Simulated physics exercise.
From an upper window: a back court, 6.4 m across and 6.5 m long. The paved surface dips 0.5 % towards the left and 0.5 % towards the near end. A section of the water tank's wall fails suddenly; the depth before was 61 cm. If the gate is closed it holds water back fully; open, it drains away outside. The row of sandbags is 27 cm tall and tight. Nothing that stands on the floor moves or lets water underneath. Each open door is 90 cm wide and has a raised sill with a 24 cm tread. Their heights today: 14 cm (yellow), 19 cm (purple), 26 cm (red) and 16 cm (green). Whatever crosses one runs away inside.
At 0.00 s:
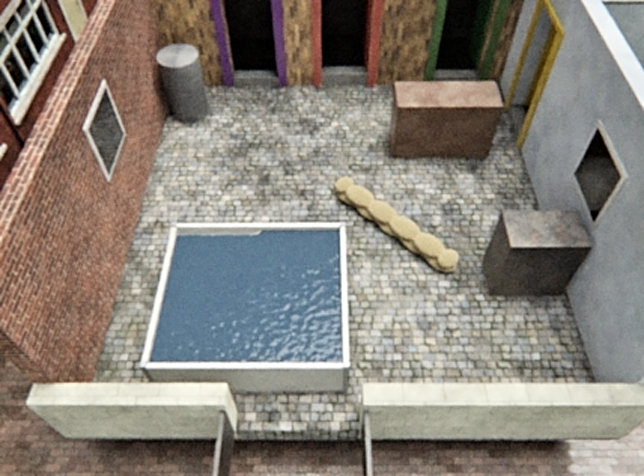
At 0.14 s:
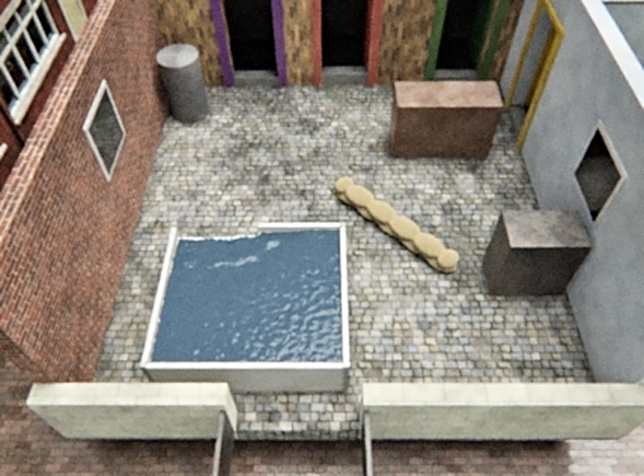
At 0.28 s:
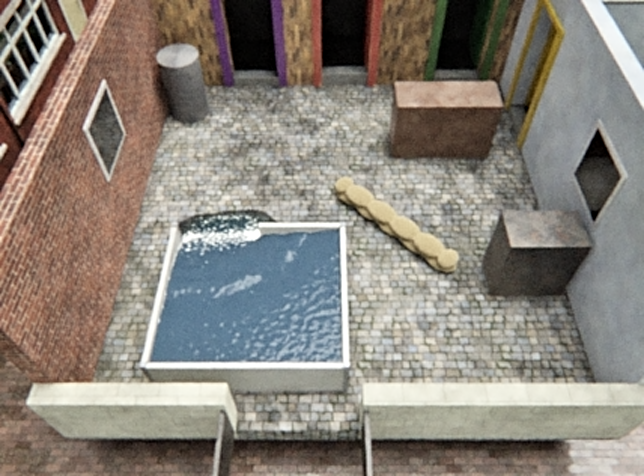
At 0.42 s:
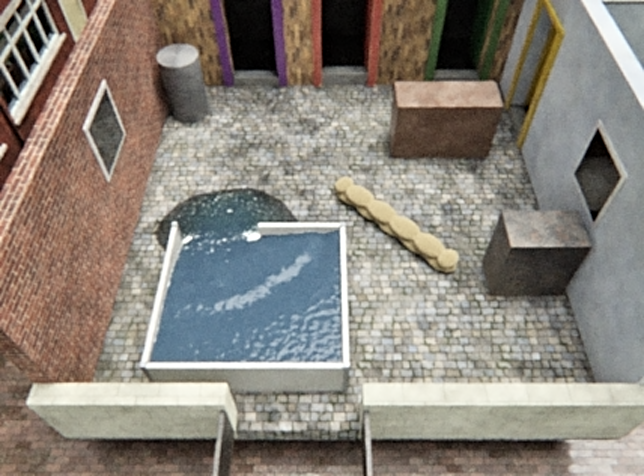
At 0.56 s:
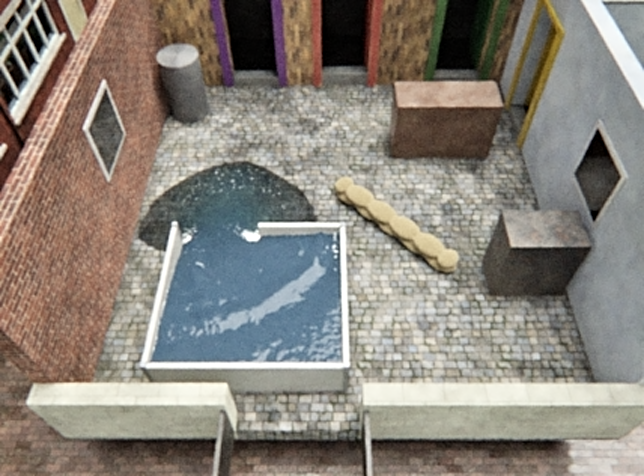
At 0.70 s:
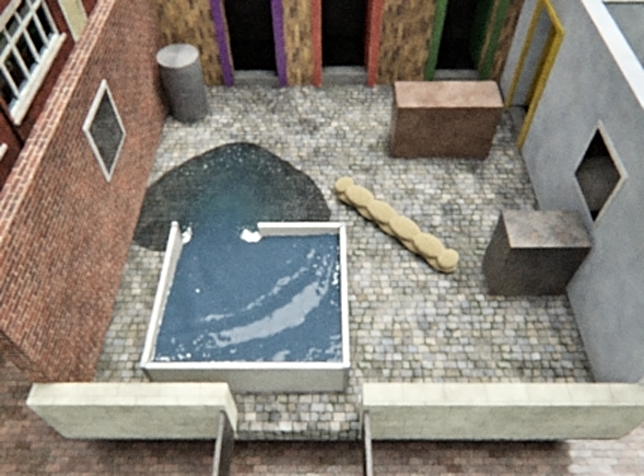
In a paved back court, water in a square tank stirs, then pours out through a gap in the far side, spreading over the paving in a widening dark pool towards the left wall and the far end.
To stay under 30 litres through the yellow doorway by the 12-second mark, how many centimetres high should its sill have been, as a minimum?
At least 16 cm or so.
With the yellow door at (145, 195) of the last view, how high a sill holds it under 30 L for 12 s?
About 14.5 cm.
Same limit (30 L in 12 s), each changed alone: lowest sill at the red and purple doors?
Roughly 10.0 cm at red and 22 cm at purple.
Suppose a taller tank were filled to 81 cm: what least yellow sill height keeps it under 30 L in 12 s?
Some 23 cm.
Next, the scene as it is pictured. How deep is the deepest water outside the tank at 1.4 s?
Roughly 36 cm.
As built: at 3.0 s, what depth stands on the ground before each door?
In cm: Yellow 0, purple 26, red 15, green 1.
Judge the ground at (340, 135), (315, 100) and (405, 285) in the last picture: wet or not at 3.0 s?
In that order: Flooded, under water, not reached.
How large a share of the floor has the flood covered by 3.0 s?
Some 45 per cent of it.
After 1.4 s water covers 30 % of the floor, deepest (36 cm) near (213, 247); it has not reached the yellow door.
After 3.0 s water covers 45 % of the floor, deepest (32 cm) near (175, 87); it has not reached the yellow door.
After 12.0 s water covers 90 % of the floor, deepest (14 cm) near (525, 255); 9 cm at the yellow door, 44 litres in over its 14 cm sill.
At the yellow door as built, the water arrived by 4.3 s and peaked near 23 cm at 5.0 s.
Run again over the same 12 s with other heights there, 44 litres in over 14 cm, 10 litres over 19.5 cm. The limit of 30 litres is kept from about 16 cm up.
